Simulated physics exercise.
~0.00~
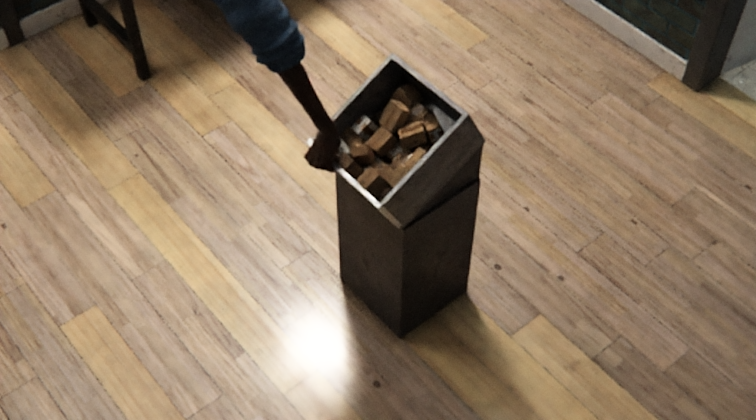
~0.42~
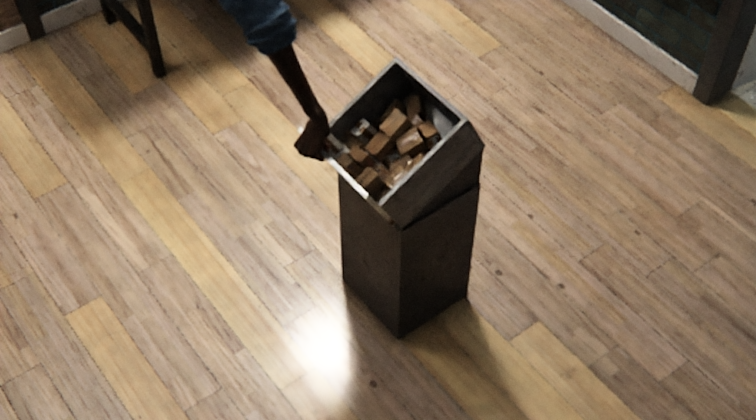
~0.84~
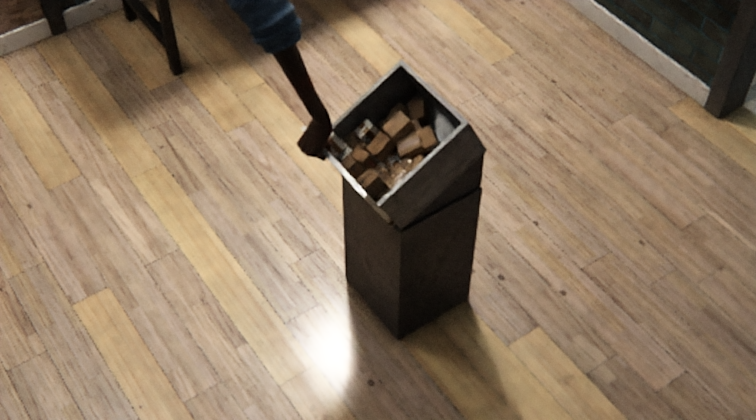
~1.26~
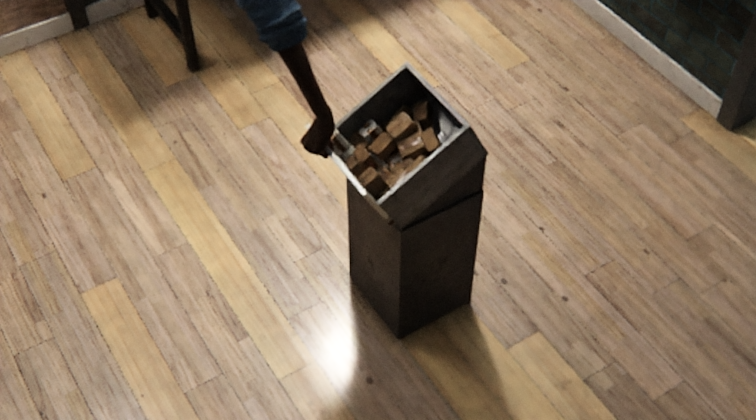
A grey, open-topped display bin holding a loose heap of little brown parcels stands tilted down to the left on a dark pedestal, seen from above in a room with a pale wooden plank floor. Dark furniture legs show at the upper left, and a bright patch of light shines on the boards beside the pedestal. An arm in a blue sleeve reaches down from the top, its dark hand at the bin's low left edge. The hand shifts slightly up and left with the gate, then stays close by as the view drifts gently sideways. The parcels remain heaped inside, and none lies on the floor at the end.
